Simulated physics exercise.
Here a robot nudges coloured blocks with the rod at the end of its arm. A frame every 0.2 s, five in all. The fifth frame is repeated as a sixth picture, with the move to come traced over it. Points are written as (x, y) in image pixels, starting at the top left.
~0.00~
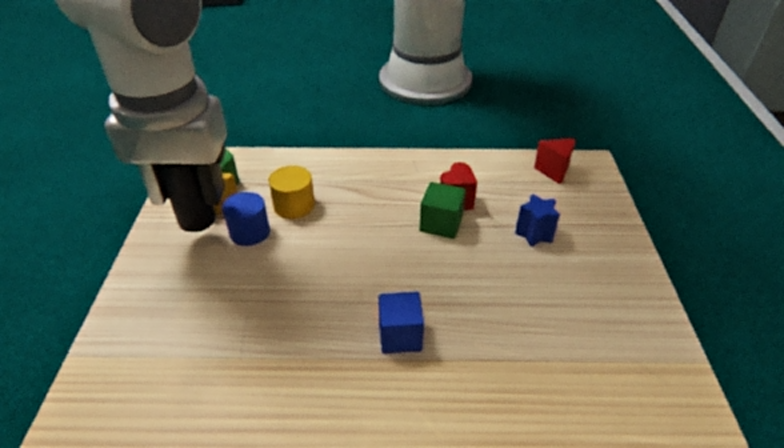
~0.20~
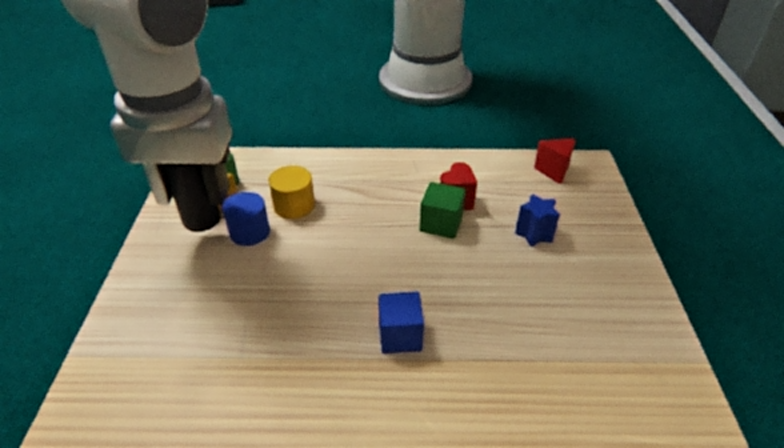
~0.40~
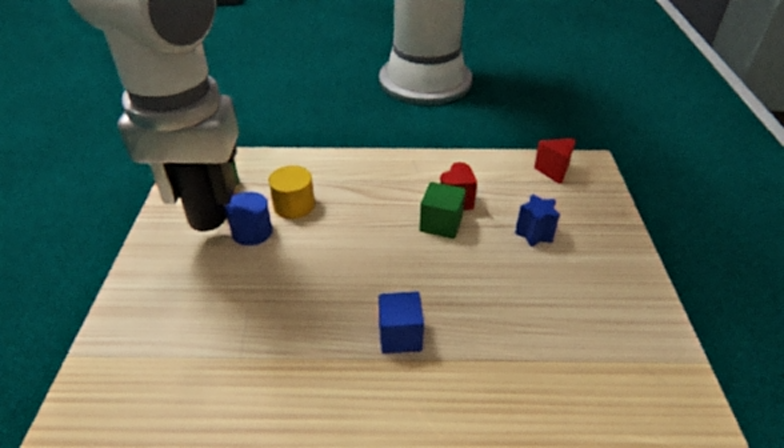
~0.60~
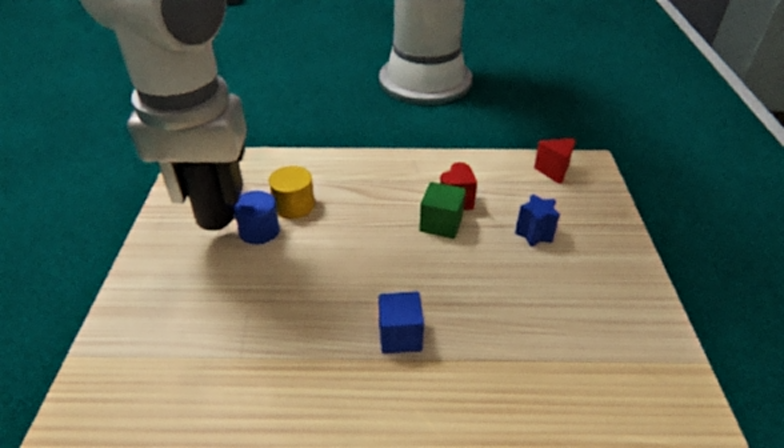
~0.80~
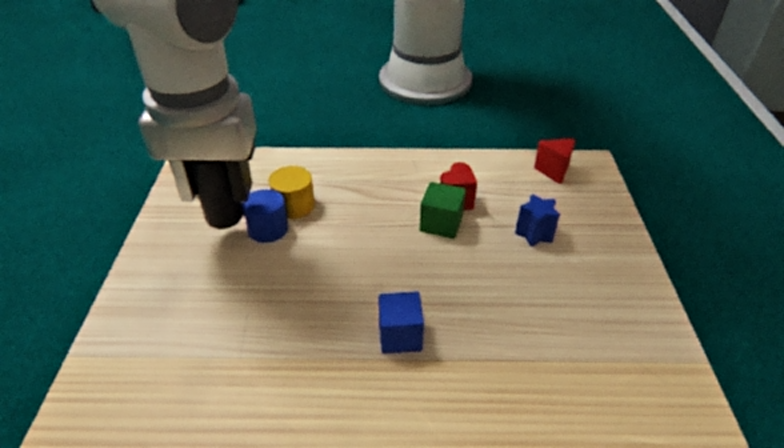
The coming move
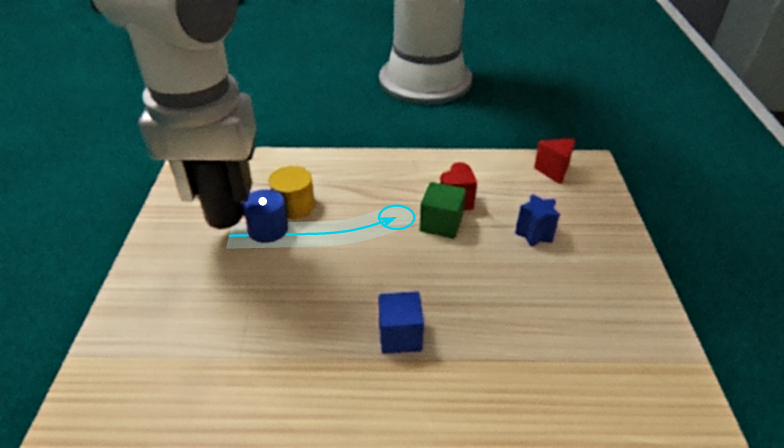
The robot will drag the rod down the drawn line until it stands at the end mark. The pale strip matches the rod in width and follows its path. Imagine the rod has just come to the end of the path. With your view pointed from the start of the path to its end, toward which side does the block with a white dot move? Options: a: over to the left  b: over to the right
a.
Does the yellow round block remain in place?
In short: No.
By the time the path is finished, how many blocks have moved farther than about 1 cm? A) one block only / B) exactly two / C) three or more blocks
Correct choice: B.
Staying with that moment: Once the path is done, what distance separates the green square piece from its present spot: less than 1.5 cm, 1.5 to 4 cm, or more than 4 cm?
Result: Under 1.5 cm.
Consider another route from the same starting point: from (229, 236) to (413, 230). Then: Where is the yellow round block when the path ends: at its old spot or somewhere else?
It is no longer where it was.
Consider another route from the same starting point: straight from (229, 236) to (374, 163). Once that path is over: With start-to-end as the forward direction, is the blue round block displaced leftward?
No - that is not the case.
The line goes from (229, 236) by way of (316, 234) to (397, 217); the dot is on the blue round block.
The first path, step by step. One third of the way, rod (286, 217); blue round block (323, 197); yellow round block (303, 173).
Two thirds of the way, rod (345, 214); blue round block (373, 186); yellow round block (303, 173).
At the end, rod (397, 200); blue round block (408, 167); yellow round block (303, 173); green square piece unmoved.
